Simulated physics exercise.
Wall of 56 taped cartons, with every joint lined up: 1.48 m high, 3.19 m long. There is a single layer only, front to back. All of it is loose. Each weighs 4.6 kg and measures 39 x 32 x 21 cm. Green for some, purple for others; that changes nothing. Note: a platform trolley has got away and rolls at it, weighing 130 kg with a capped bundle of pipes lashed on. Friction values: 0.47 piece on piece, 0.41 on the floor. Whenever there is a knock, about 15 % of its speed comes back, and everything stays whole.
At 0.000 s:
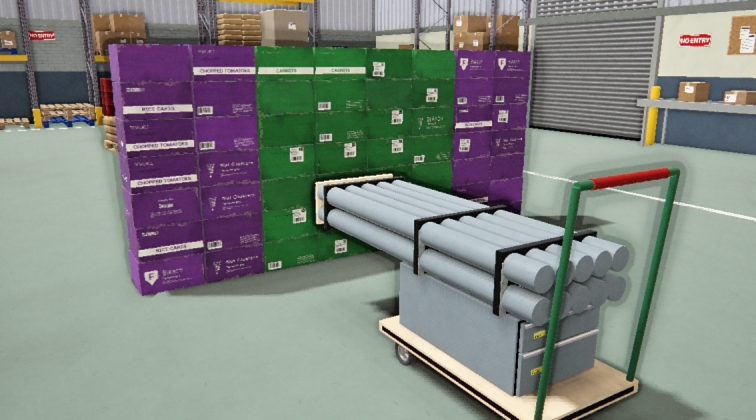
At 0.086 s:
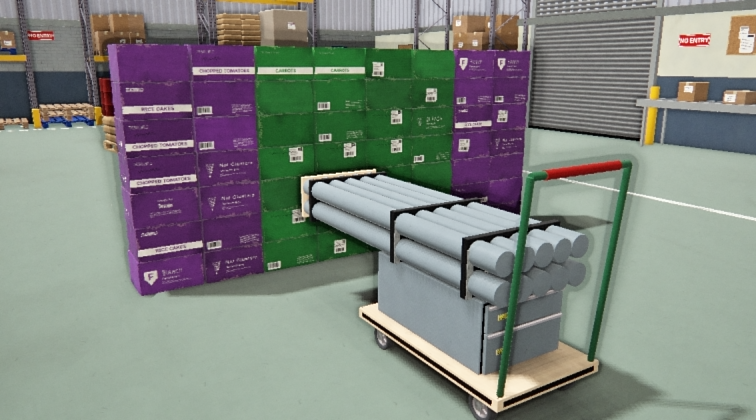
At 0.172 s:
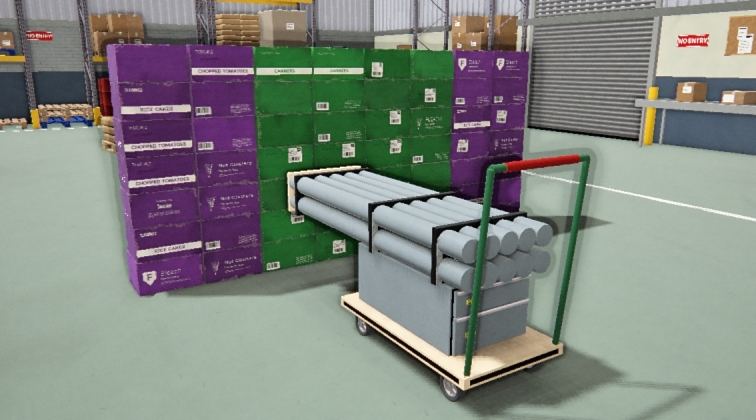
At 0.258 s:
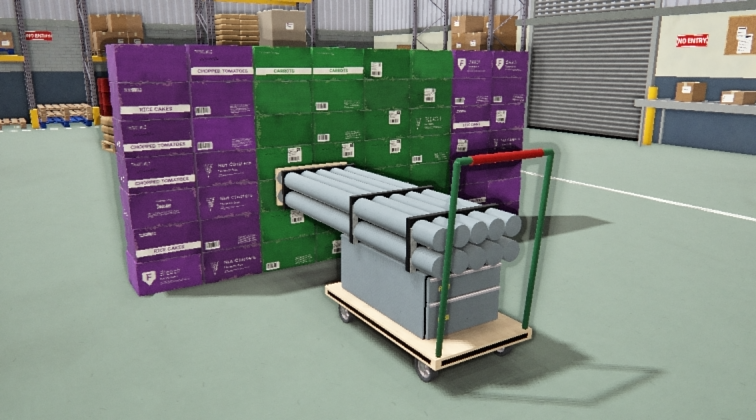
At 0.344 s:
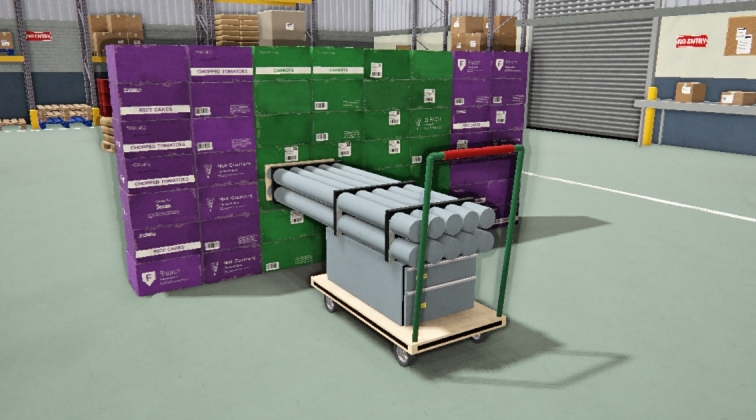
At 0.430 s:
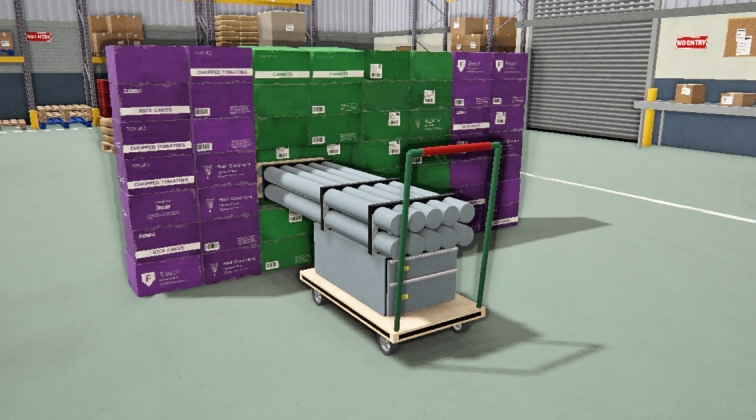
A loaded platform trolley rolls left and pushes its grey tubes into the green cartons.
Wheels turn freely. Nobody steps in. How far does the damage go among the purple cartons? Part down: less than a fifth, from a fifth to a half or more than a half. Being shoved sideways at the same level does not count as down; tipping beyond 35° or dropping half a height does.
It adds up to below one fifth.
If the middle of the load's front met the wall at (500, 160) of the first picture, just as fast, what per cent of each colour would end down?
Result - purple: 40 %; green: 0 %.
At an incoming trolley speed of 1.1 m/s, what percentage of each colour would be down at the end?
The purple would finish 0 in a hundred down, the green 40 in a hundred.
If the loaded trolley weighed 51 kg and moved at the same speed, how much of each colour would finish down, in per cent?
You'd get purple 0 and green 40 percent.
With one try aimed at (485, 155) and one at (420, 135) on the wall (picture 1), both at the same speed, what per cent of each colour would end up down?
You'd get purple at 30 followed by 0, and green at 0 followed by 20 percent.
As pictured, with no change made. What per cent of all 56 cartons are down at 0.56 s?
By then, 0 per cent.
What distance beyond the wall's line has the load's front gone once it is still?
It sits some 150 cm past it.
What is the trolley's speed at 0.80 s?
It is moving at around 1.4 m/s.
Around 0.56 s, load 38 cm past the wall's line, still rolling; none of the 28 purple cartons down (0 of 56 in all colours); top purple carton unmoved.
Around 0.80 s, load 72 cm past the wall's line, still rolling; none of the 28 purple cartons down (9 of 56 in all colours); top purple carton unmoved.
Around 1.16 s, load 1.10 m past the wall's line, still rolling; none of the 28 purple cartons down (12 of 56 in all colours); top purple carton unmoved; top green carton displaced 20 mm.
Around 1.64 s, load 1.40 m past the wall's line, still rolling; none of the 28 purple cartons down (12 of 56 in all colours); top purple carton unmoved; top green carton displaced 21 mm.
Finally (2.5 s), load 1.48 m past the wall's line, stopped; none of the 28 purple cartons down (12 of 56 in all colours); top purple carton unmoved; top green carton displaced 21 mm. That is 0 per cent. Seen by the last camera, middles, top purple carton near (212, 65), top green carton near (378, 65).
